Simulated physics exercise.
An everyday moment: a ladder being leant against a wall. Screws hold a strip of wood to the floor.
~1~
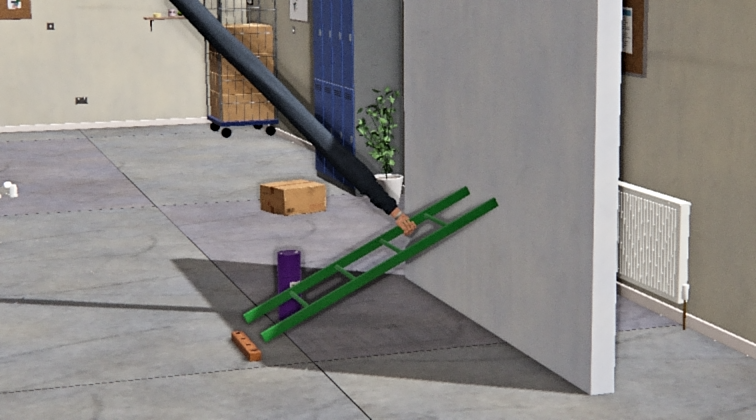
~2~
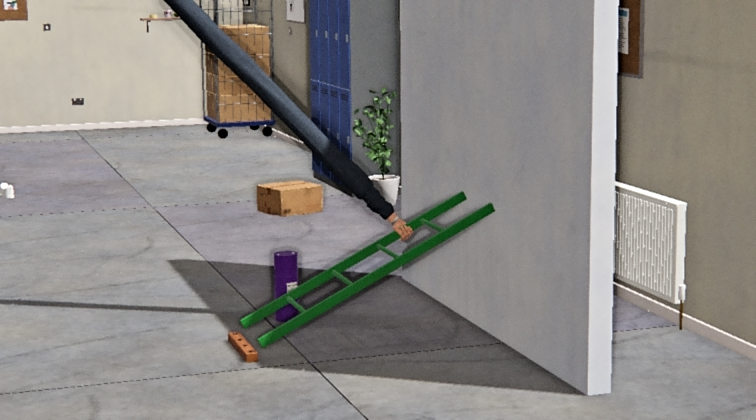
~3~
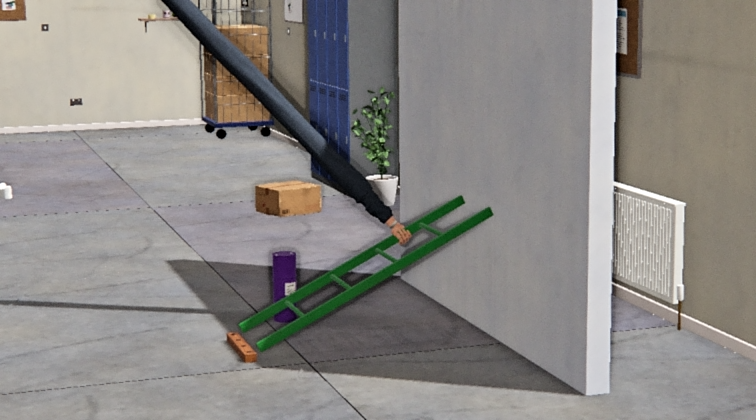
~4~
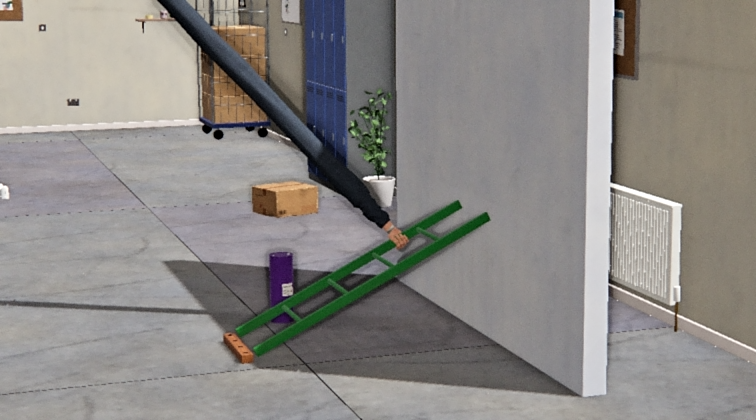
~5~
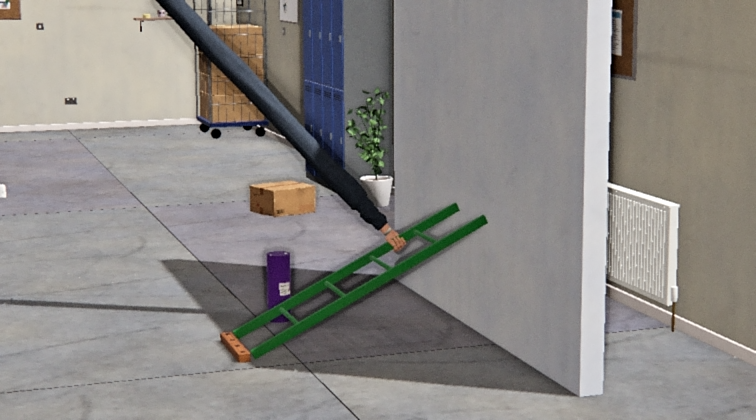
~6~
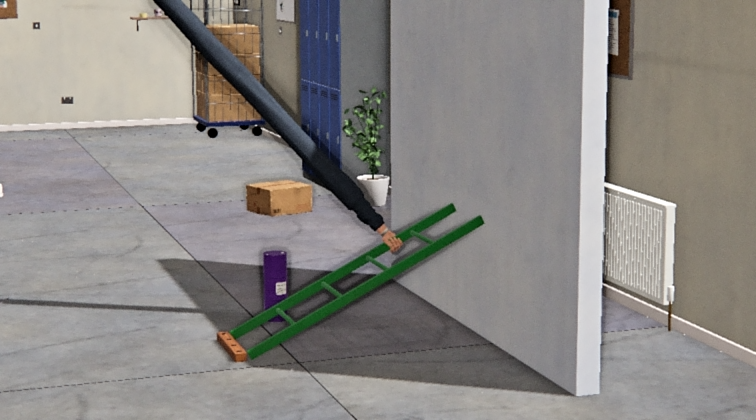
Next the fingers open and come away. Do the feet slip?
The green ladder remains leaning.
Then, 0.10 s later than the last frame, green ladder moving near (356, 279).
Then, 0.44 s later than the last frame, green ladder at rest near (356, 279).
When it is over, the green ladder stays up, near (356, 279); the rest as before.
